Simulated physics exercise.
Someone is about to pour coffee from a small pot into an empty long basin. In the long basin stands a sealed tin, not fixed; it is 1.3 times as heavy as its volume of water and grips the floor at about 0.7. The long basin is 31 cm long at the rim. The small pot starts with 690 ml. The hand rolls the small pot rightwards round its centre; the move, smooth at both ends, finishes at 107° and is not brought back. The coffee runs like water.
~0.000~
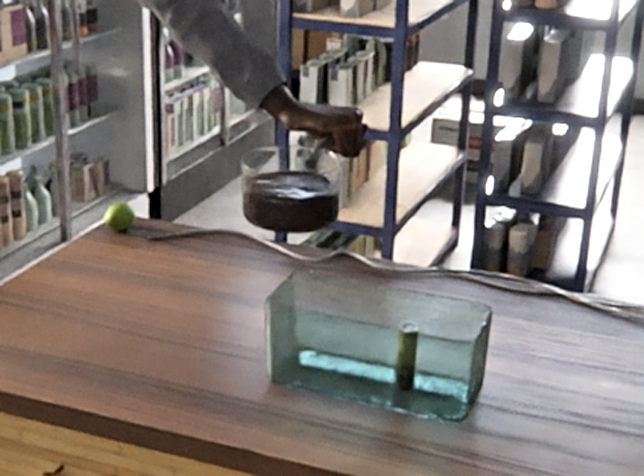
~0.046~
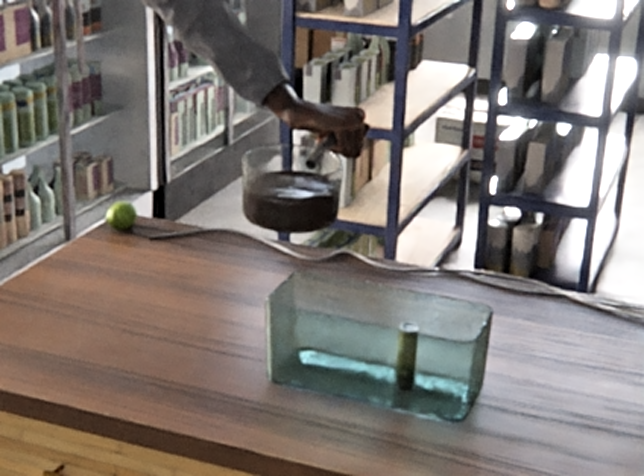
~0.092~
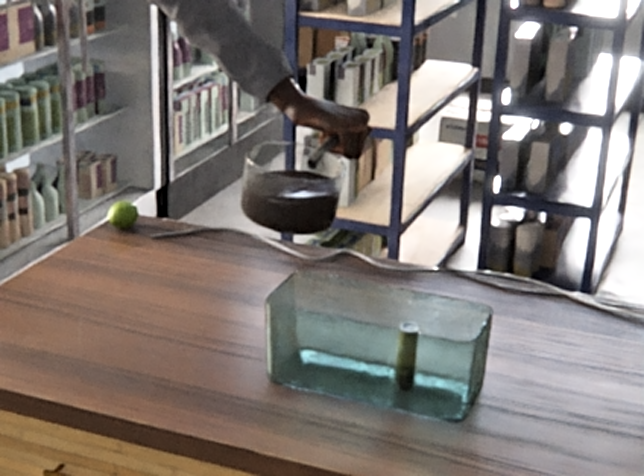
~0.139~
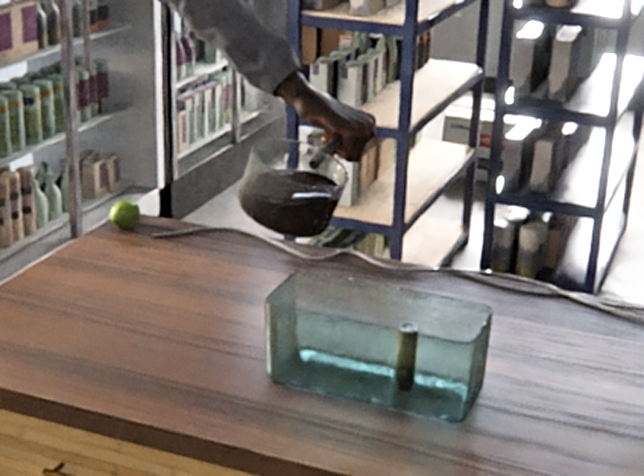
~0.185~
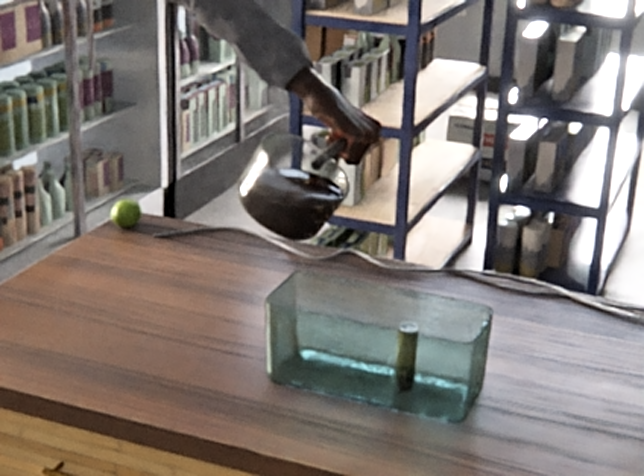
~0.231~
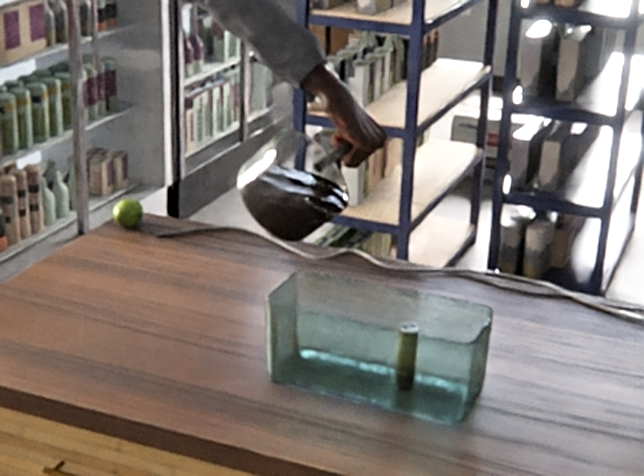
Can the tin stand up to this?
The tin stays up.
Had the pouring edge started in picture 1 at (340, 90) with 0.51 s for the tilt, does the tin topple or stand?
Then it falls.
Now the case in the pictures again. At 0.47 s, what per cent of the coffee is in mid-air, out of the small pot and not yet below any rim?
Some 48 per cent.
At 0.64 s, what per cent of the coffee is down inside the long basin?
Some 82 per cent.
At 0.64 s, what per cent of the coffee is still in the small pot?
Some 8 per cent.
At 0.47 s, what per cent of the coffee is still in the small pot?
Some 28 per cent.
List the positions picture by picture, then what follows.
Tilt 0°; pouring edge (339, 169); surface from (250, 178) to (337, 191); the long basin's rim runs from (280, 287) to (484, 326); the tin's top is at (409, 330), in the first picture.
Tilt 2°; pouring edge (340, 170); surface from (251, 177) to (337, 191), in the second picture.
Tilt 8°; pouring edge (342, 176); surface from (252, 176) to (338, 192), in the third picture.
Tilt 19°; pouring edge (344, 185); surface from (250, 176) to (339, 194), in the fourth picture.
Tilt 31°; pouring edge (345, 198); surface from (248, 172) to (342, 196), in the fifth picture.
Tilt 46°; pouring edge (342, 210); surface from (248, 166) to (340, 199); 1 per cent is over the edge, in the sixth picture.
Then, 0.47 s in, the tilt is 105° and 29 per cent is still to pour; the tin stands where it began.
Then, 0.64 s in, the tilt is 107° and 8 per cent is still to pour; the tin stands where it began.
Then, 0.81 s in, the tilt is 107° and 1 per cent is still to pour; the tin stands where it began.
Then, 1.01 s in, the tilt is 107° and 0 per cent is still to pour; the tin stands where it began.
Finally, the tin stands where it began.
